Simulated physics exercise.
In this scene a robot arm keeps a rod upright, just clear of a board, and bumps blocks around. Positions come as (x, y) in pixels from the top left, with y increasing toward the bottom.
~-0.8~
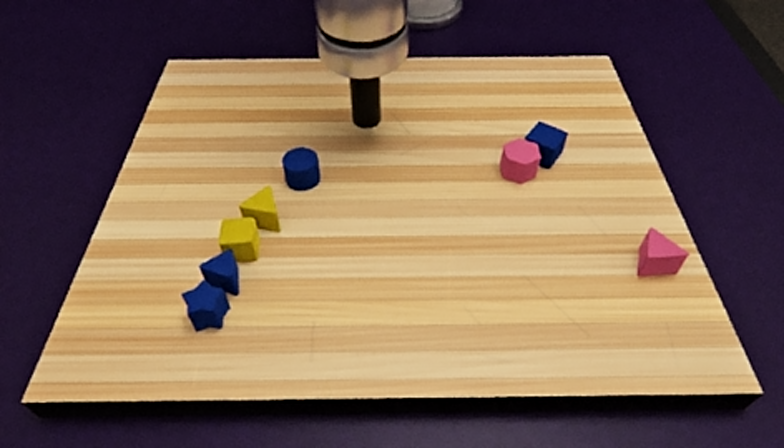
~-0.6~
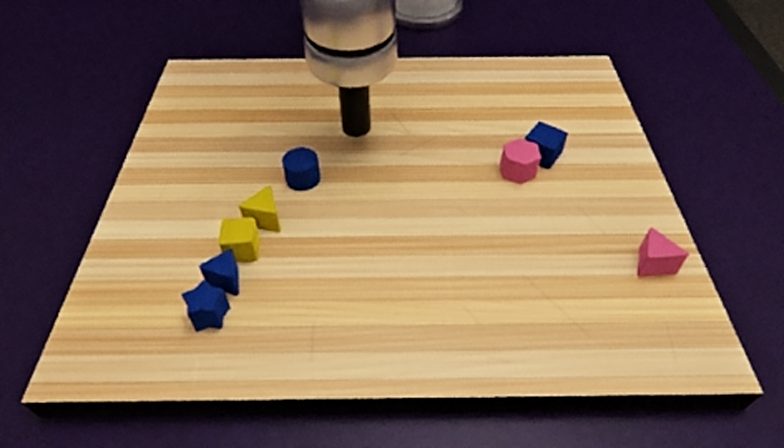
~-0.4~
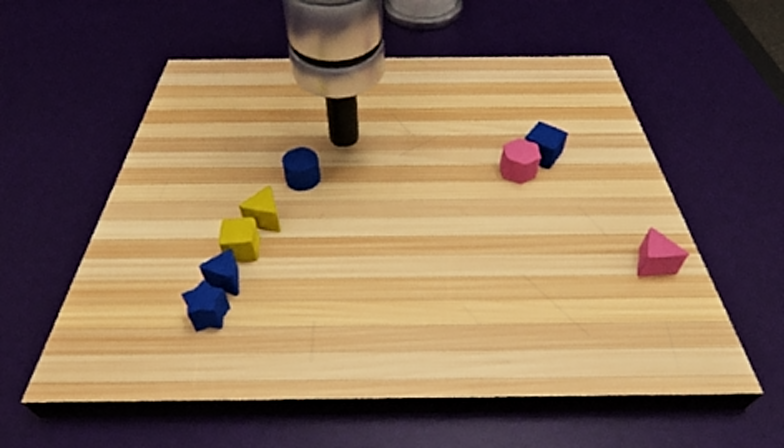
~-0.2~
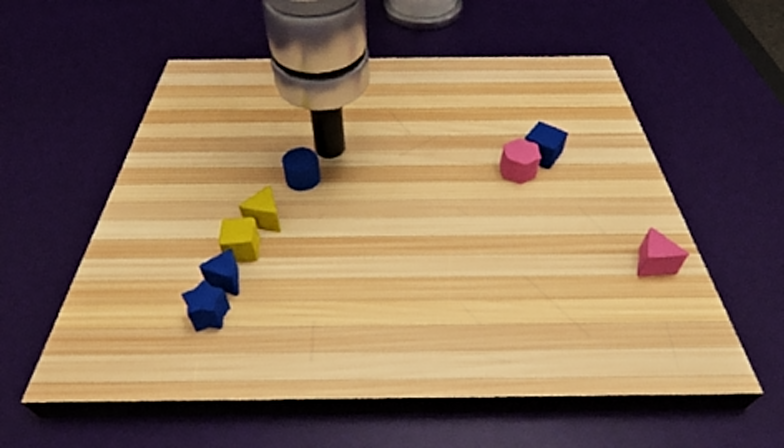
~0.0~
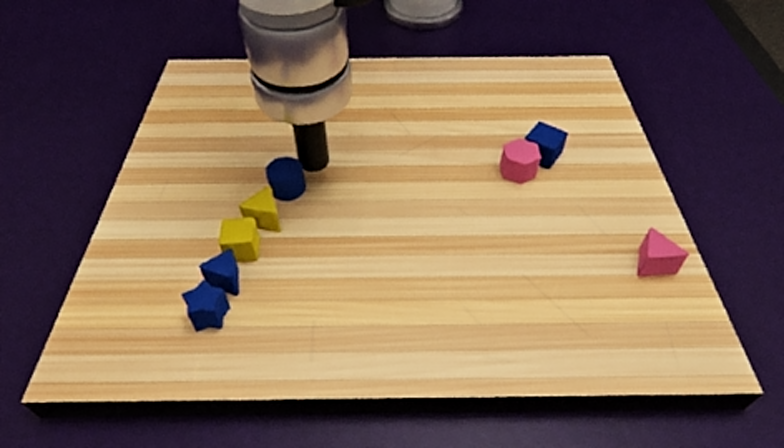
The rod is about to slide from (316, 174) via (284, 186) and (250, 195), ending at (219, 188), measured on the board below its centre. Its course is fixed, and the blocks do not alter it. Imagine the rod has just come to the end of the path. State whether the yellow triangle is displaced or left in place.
By the end it has moved.
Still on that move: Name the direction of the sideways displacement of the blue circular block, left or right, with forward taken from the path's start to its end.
Picture yourself facing from the start of the path to its end: The blue circular block moves off to your left.
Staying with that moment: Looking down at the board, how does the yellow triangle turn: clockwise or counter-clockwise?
From the top, the block rotates counterclockwise.
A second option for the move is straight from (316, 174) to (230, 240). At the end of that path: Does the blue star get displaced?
No - that is not the case.
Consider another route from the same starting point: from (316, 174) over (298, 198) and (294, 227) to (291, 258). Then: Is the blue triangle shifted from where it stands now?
No, I don't think so.
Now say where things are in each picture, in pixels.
The first picture shows rod tip (367, 120); block tops, yellow four-sided block (237, 230); yellow triangle (261, 201); blue circular block (300, 159).
The second picture shows rod (356, 128); blocks unchanged.
The third picture shows rod (344, 138); blocks unchanged.
The fourth picture shows rod (330, 149); blocks unchanged.
The fifth picture shows rod (314, 162); yellow four-sided block (237, 230); yellow triangle (261, 201); blue circular block (284, 168).
What follows on the original path. One third of the way, rod (281, 173); yellow four-sided block (235, 235); yellow triangle (248, 209), turned 40° anticlockwise; blue circular block (249, 180).
Two thirds of the way, rod (246, 183); yellow four-sided block (235, 237); yellow triangle (231, 208), turned 90° anticlockwise; blue circular block (211, 189).
At the end, rod (215, 176); yellow four-sided block (235, 237); yellow triangle (231, 208), turned 90° anticlockwise; blue circular block (191, 191).
